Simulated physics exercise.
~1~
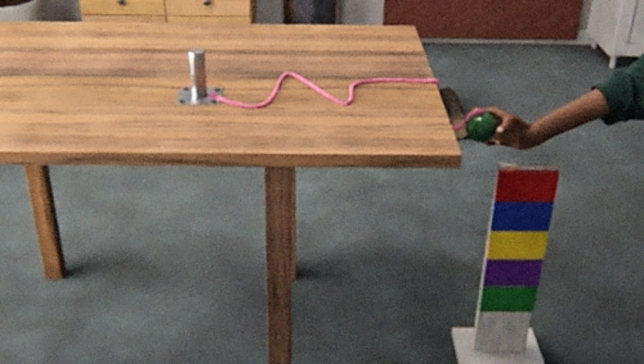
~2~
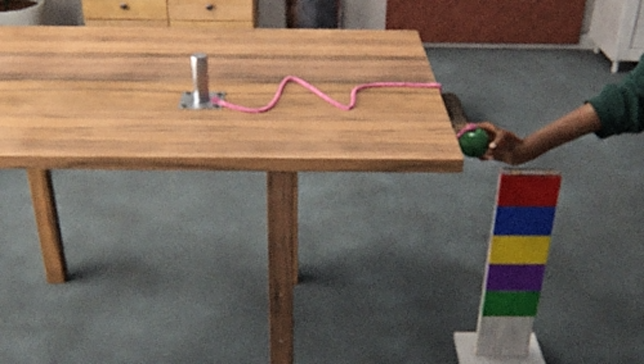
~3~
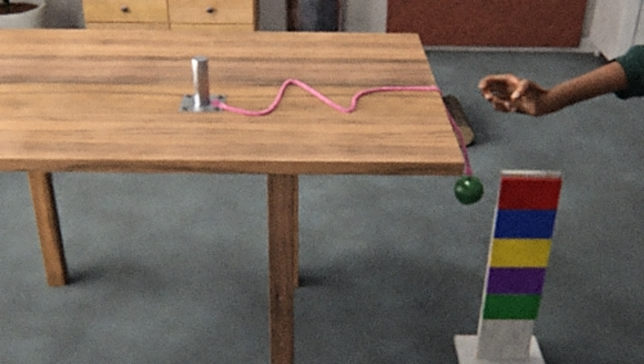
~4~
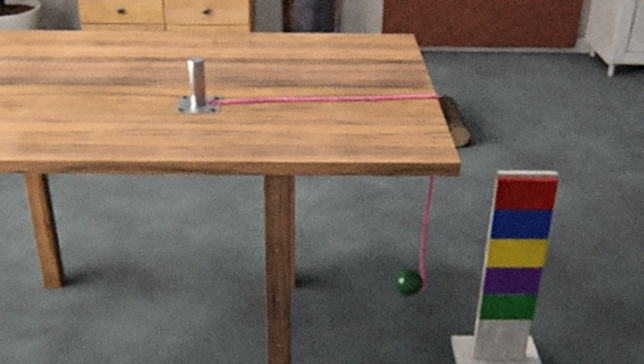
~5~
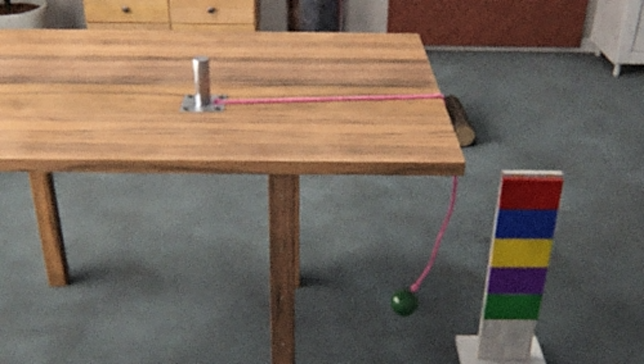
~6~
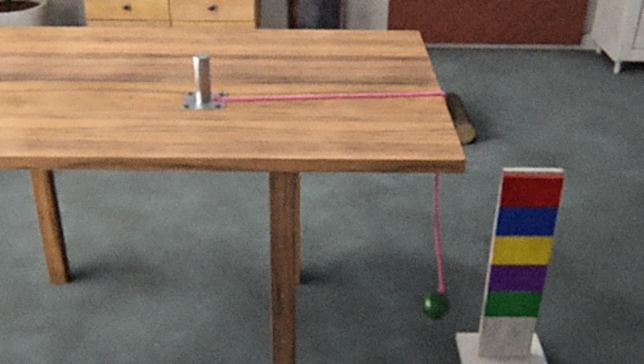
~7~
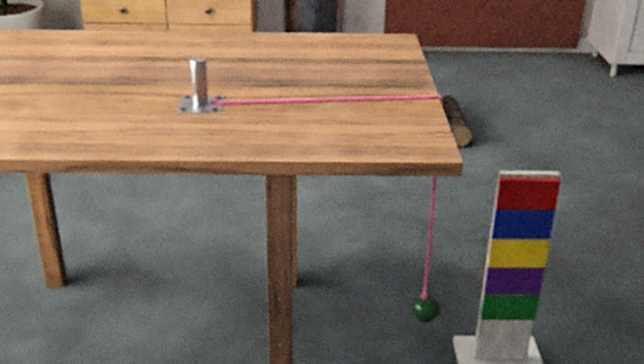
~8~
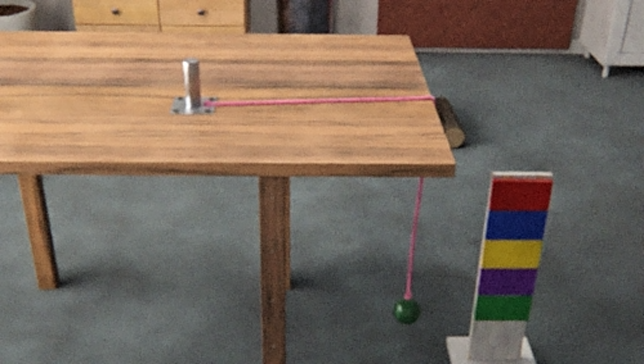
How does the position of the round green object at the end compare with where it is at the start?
It starts in the hand beside the tabletop edge, above the striped board. At the end it hangs on the cord much lower and farther left, level with the green band.
